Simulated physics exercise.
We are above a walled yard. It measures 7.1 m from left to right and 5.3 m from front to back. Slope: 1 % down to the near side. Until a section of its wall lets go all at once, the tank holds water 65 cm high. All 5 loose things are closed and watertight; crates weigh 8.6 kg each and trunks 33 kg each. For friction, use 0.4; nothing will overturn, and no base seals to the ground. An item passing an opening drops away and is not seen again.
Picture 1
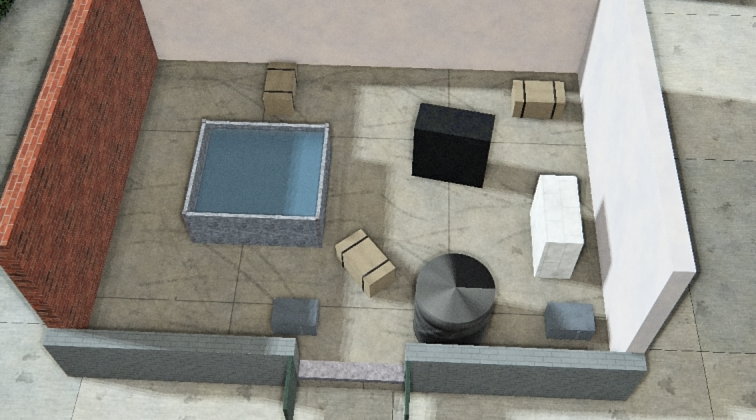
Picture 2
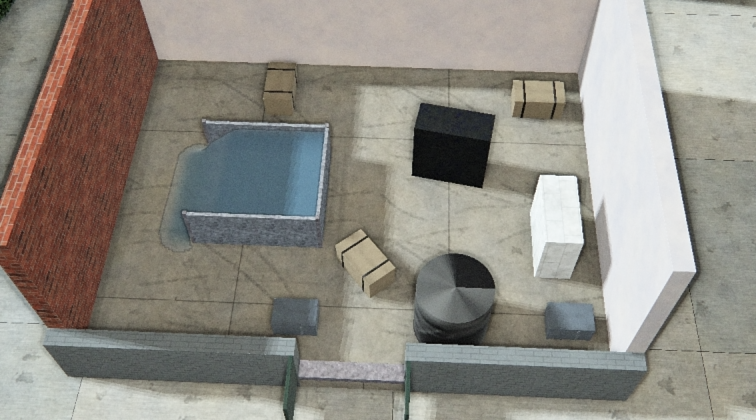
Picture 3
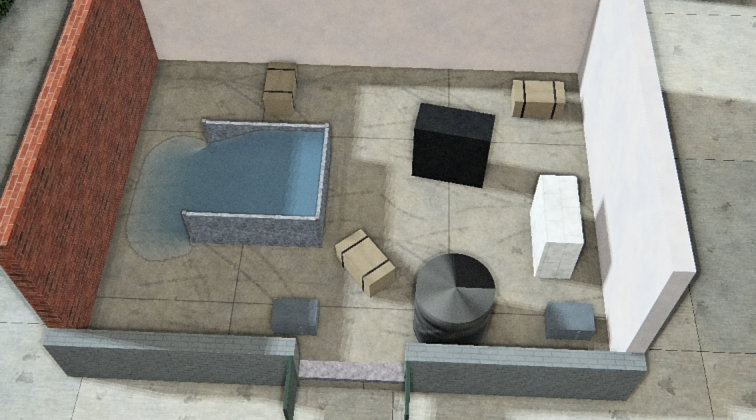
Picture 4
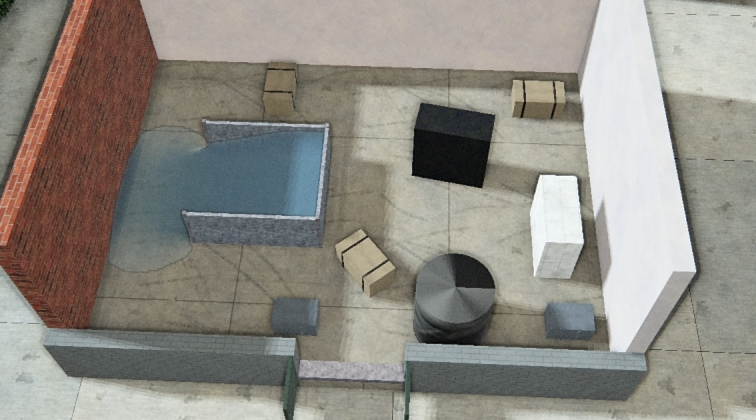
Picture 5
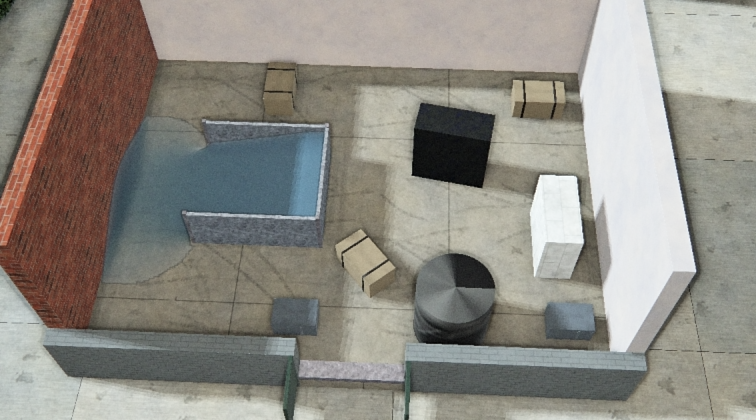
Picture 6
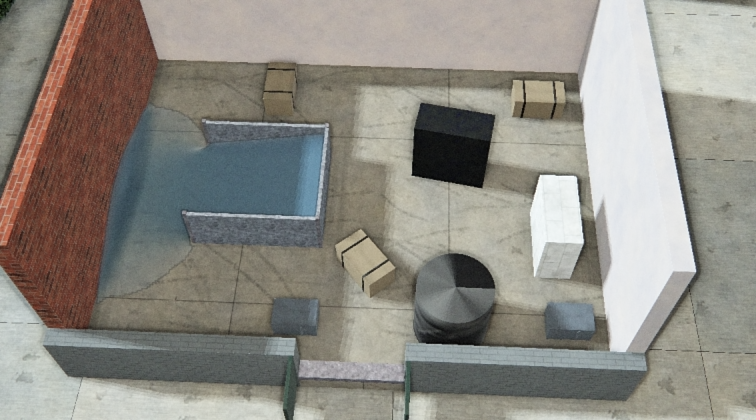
In a walled yard with crates, dark and white blocks and a ribbed gray cylinder, the left side of a water tank disappears and water spreads across the floor to the brick wall, while the surrounding objects stay still.
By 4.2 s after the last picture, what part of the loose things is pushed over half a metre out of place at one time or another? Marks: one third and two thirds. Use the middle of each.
My guess is the middle band, from a third up to two thirds.
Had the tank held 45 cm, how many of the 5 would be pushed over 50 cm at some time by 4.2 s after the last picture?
It would come to 2 of them.
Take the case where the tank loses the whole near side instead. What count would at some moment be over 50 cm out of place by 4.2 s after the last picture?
You'd get 1 in that case.
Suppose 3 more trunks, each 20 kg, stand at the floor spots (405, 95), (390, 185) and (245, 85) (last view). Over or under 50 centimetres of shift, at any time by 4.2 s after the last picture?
Answers in order are crosses the line, does not cross and crosses the line.
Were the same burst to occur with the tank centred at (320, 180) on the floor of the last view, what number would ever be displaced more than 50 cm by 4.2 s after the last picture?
Then 2.
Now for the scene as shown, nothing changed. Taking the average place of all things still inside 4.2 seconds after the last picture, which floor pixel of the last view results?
Somewhere near (447, 217).
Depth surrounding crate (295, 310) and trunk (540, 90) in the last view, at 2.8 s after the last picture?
About 7 and 0 cm.
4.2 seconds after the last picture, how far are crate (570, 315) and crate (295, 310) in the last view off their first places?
Going in order, that's 0 cm for one and 150 cm for the other.
Then, 0.4 s after the last picture 0 of 5 are over 50 cm from their spots; 0 afloat.
Then, 1.5 s after the last picture 0 of 5 are over 50 cm from their spots; 0 afloat.
Then, 2.8 s after the last picture 2 of 5 are over 50 cm from their spots; 1 afloat.
Then, 4.2 s after the last picture 3 of 5 are over 50 cm from their spots, and 3 have been at some point; 1 afloat.
